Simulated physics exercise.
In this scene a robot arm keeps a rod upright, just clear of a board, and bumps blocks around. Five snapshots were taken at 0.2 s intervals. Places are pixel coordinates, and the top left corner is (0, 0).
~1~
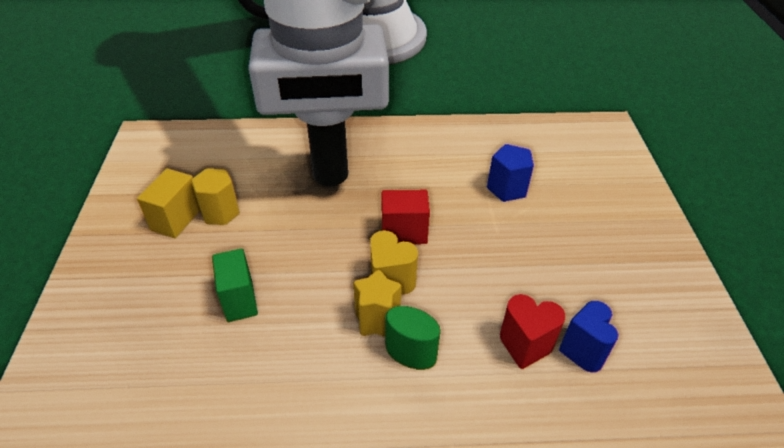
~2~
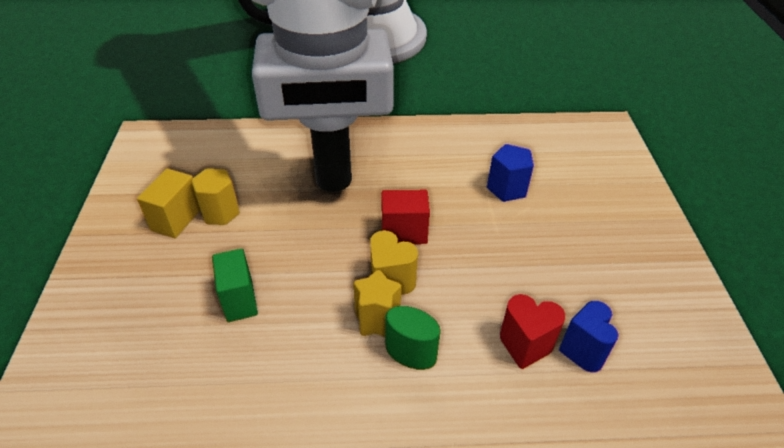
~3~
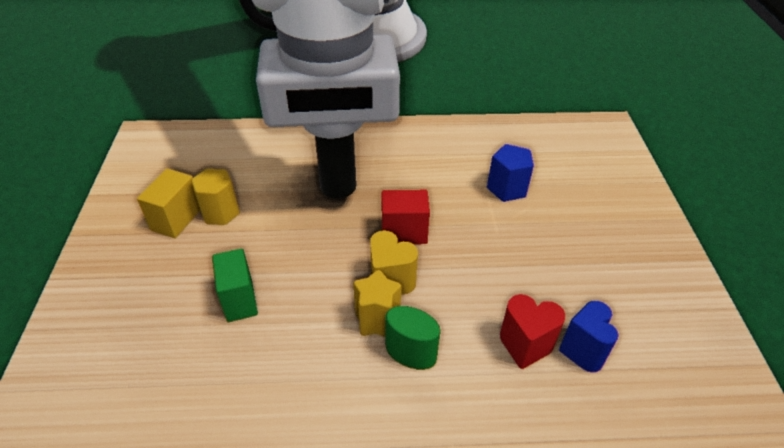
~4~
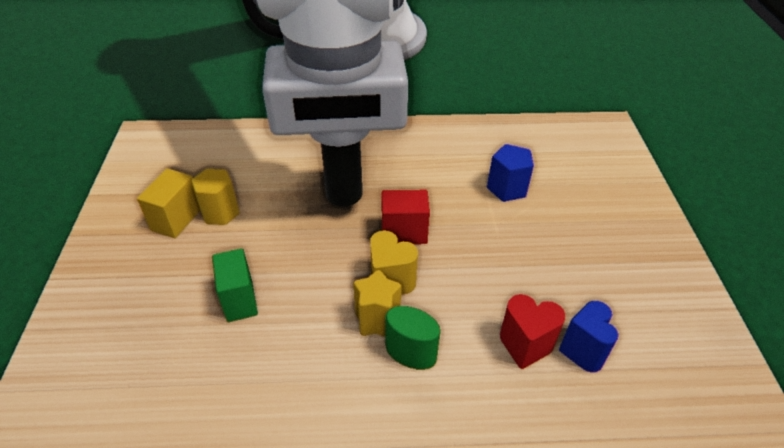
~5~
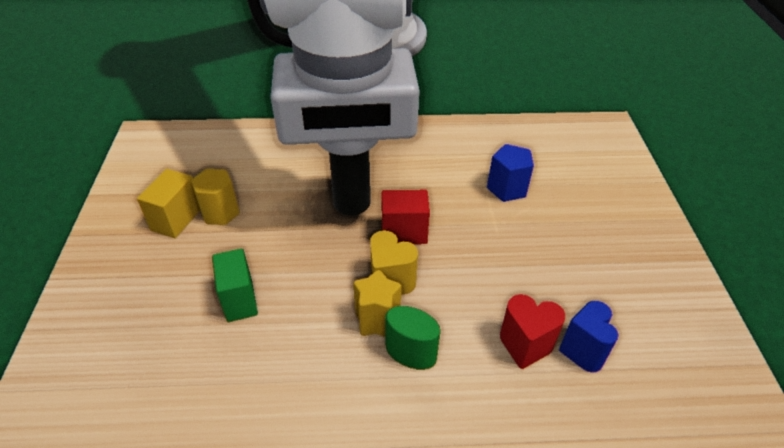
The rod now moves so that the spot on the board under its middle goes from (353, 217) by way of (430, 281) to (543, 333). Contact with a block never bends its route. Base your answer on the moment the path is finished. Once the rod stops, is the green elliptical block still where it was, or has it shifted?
By the last moment, the green elliptical block will still be in its place.
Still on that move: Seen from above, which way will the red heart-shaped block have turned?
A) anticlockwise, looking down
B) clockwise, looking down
I'll go with B - clockwise, looking down.
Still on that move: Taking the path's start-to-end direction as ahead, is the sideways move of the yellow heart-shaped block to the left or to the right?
It's set to shift right.
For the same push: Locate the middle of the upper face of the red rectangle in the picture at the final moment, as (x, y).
The answer is (445, 211).
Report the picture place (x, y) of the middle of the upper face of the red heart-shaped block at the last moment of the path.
If I read the scene right, the answer is (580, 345).
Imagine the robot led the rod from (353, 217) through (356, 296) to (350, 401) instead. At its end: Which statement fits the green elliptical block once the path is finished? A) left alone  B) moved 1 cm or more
That would be B.
On the path given first. One third of the way, rod (404, 244); yellow heart-shaped block (392, 260), turned 20° clockwise; red rectangle (443, 211), turned 35° anticlockwise.
Two thirds of the way, rod (465, 290); yellow heart-shaped block (397, 273), turned 50° clockwise; red rectangle (445, 211), turned 40° anticlockwise.
At the end, rod (548, 319); yellow heart-shaped block (397, 273), turned 50° clockwise; red rectangle (445, 211), turned 40° anticlockwise; green elliptical block not moved; red heart-shaped block (580, 345), turned 50° clockwise.
